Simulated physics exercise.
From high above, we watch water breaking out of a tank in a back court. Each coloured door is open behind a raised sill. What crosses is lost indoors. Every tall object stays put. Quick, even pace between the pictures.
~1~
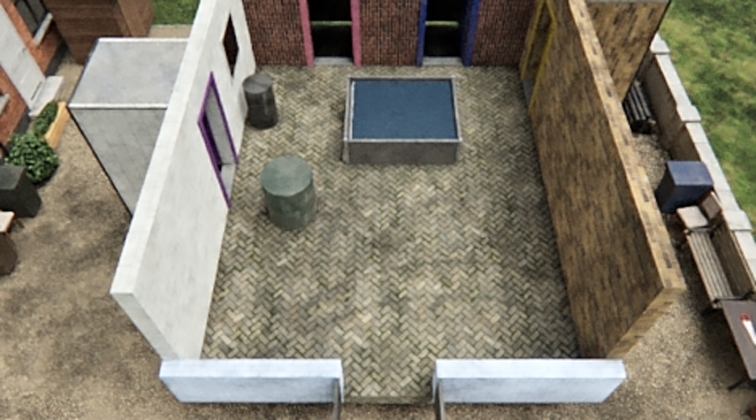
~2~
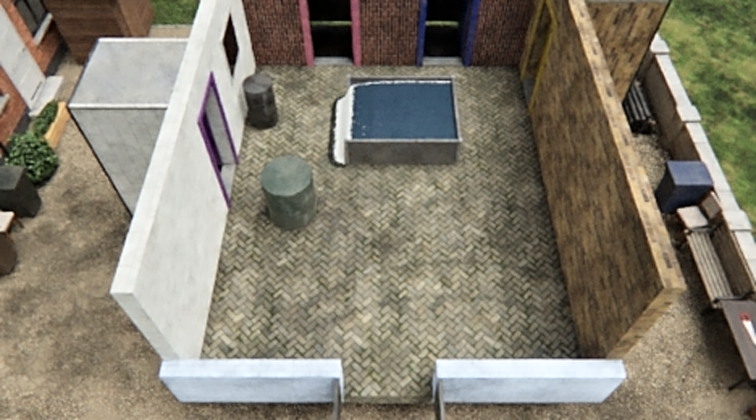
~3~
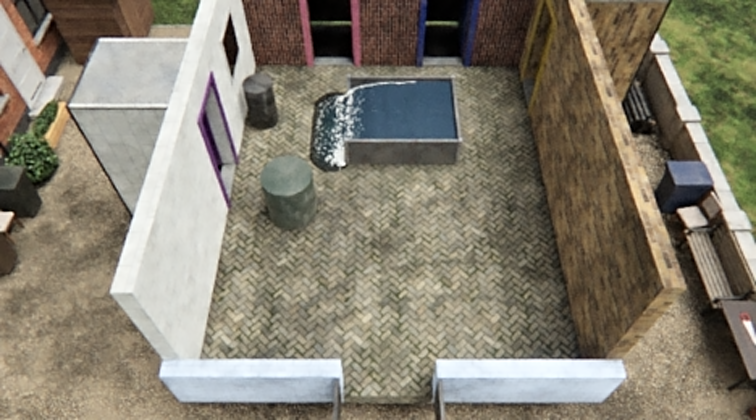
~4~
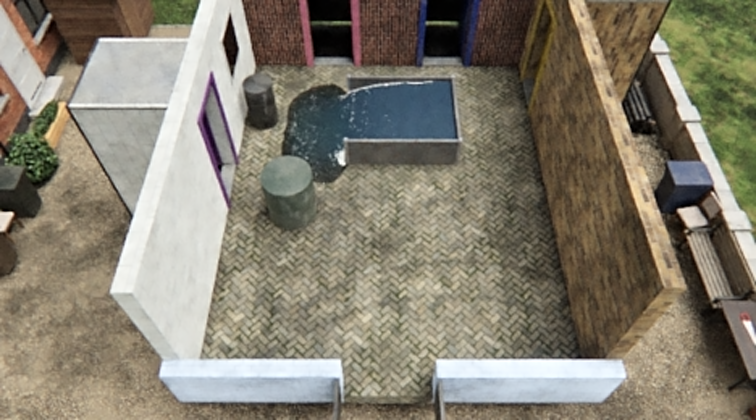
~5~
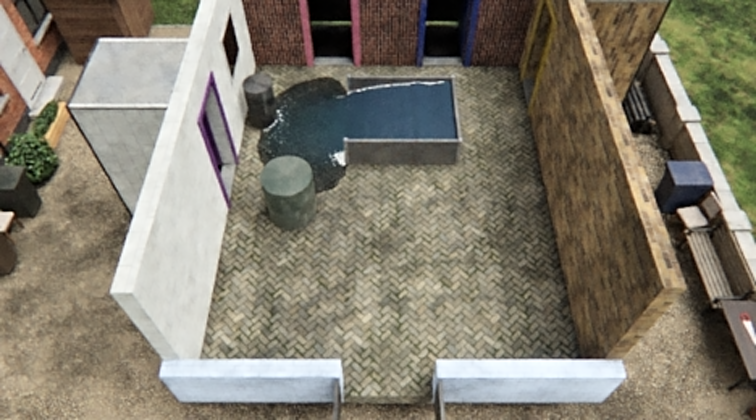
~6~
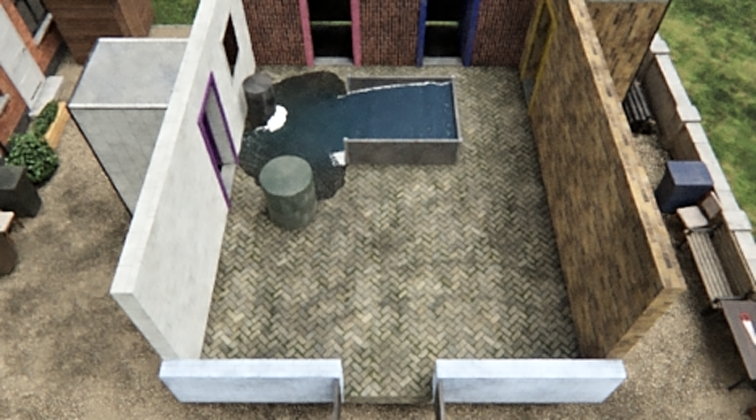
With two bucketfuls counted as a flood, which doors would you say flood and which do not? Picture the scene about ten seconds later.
The pink door goes beyond what's allowed there; the blue door stays inside what's allowed there; the purple door goes beyond what's allowed there; the yellow door stays inside what's allowed there.
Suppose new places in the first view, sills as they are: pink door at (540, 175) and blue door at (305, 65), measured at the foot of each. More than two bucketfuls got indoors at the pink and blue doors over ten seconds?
As I see it, pink door does not reach it and blue door crosses the line.
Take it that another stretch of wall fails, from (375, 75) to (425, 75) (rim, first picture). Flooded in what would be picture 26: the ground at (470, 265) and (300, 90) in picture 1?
In the order asked: Unwetted, then inundated.
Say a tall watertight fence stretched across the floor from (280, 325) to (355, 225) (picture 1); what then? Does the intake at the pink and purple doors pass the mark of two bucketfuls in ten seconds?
The pink door floods; the purple door takes more.
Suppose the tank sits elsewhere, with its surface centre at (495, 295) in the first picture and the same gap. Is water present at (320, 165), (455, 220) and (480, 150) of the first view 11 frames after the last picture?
Log: Flood; no flood; no flood.
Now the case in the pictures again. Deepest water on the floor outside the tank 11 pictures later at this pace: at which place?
That spot is close to (256, 66).
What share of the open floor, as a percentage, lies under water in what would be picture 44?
I reckon 70 per cent or so.
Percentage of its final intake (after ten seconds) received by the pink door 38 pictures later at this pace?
I'd put it at about 90 per cent.
A moment on, water covers 20 % of the floor; the pink door wet at the sill, nothing in, the blue door not reached, the purple door under two buckets in, the yellow door not reached.
Next, water covers 25 % of the floor; the pink door wet at the sill, nothing in, the blue door not reached, the purple door over two buckets in, the yellow door not reached.
Then, water covers 40 % of the floor; the pink door under two buckets in, the blue door wet at the sill, nothing in, the purple door far over two buckets in, the yellow door not reached.
Later, water covers 70 % of the floor; the pink door over two buckets in, the blue door wet at the sill, nothing in, the purple door far over two buckets in, the yellow door under two buckets in.
In the end, water covers 85 % of the floor; the pink door over two buckets in, the blue door wet at the sill, nothing in, the purple door far over two buckets in, the yellow door under two buckets in.
